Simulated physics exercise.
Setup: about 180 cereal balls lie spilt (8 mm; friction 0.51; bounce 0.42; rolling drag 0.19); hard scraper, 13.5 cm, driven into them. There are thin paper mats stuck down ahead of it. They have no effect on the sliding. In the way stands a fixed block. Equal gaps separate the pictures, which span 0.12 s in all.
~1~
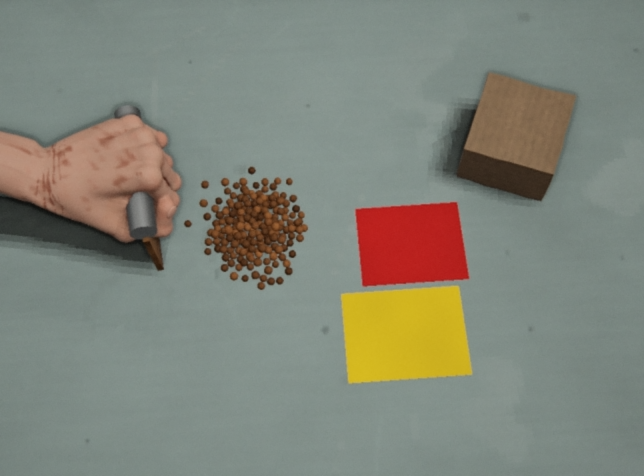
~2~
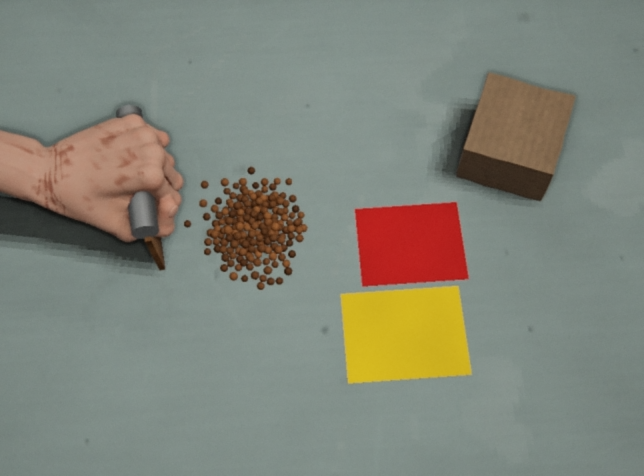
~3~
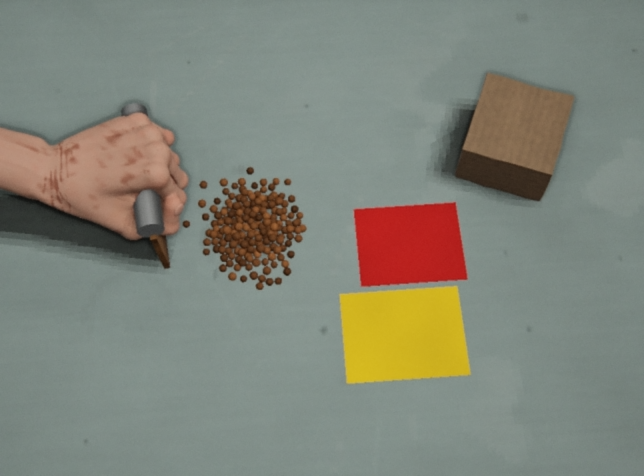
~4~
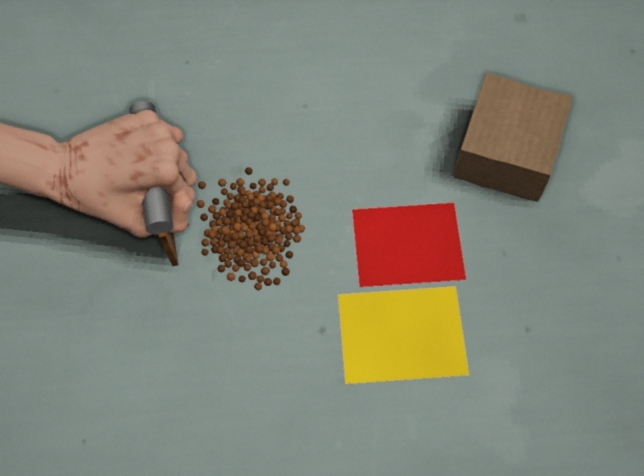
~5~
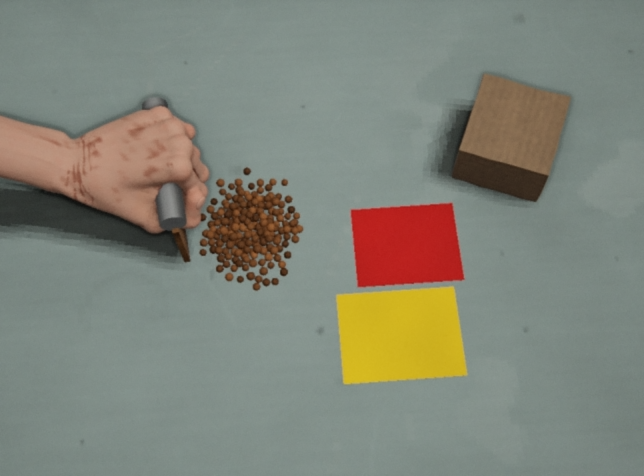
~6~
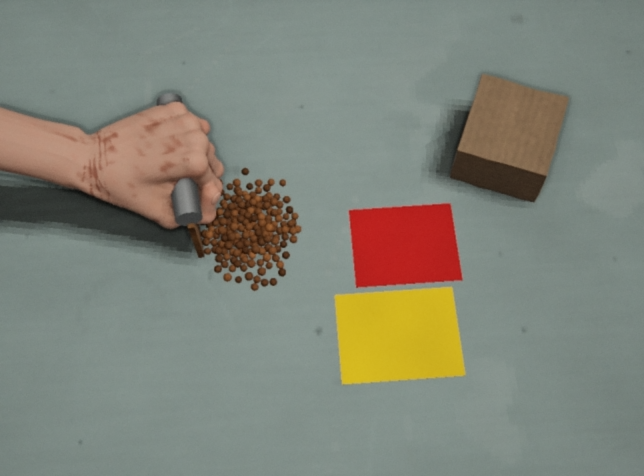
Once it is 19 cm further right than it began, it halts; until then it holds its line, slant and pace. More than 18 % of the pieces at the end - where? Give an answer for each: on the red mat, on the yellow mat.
Red mat: Not more, yellow mat: Not more.
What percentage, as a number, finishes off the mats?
I'd put it at around 90 per cent.
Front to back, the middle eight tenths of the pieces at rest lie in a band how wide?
Estimate: Close to 14 cm.
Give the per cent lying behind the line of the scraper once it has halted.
35 %.
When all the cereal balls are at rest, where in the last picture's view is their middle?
Roughly at (371, 197).
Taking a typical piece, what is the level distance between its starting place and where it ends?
Around 14 centimetres.
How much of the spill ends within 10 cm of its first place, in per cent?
Roughly 40 per cent.
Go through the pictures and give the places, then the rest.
The first frame shows scraper from (149, 243) to (133, 126); moved 0.0 cm; 0 pieces shifted; middle of the spill at (255, 226); yellow mat at (405, 333); red mat at (411, 243); block at (520, 122).
The second frame shows scraper from (150, 243) to (134, 125); moved 0.2 cm; 0 pieces shifted; middle of the spill at (255, 226).
The third frame shows scraper from (156, 241) to (139, 124); moved 0.8 cm; 0 pieces shifted; middle of the spill at (254, 226).
The fourth frame shows scraper from (164, 238) to (147, 121); moved 1.7 cm; 0 pieces shifted; middle of the spill at (252, 226).
The fifth frame shows scraper from (177, 234) to (159, 118); moved 3.1 cm; 1 pieces shifted; middle of the spill at (250, 227).
The sixth frame shows scraper from (193, 230) to (173, 114); moved 4.6 cm; 4 pieces shifted; middle of the spill at (249, 227); yellow mat at (399, 334); red mat at (404, 244); block at (514, 123).
Then, 0.17 s after the last picture, scraper 15 cm from its start, spill 14 cm wide; off the mats 100 %.
Then, 0.34 s after the last picture, scraper 19 cm from its start, spill 16 cm wide; red mat 10 %, off the mats 90 %.
Then, 0.49 s after the last picture, scraper 19 cm from its start, spill 17 cm wide; red mat 10 %, off the mats 90 %.
In the end, yellow mat 0 %, red mat 10 %, off the mats 90 %.
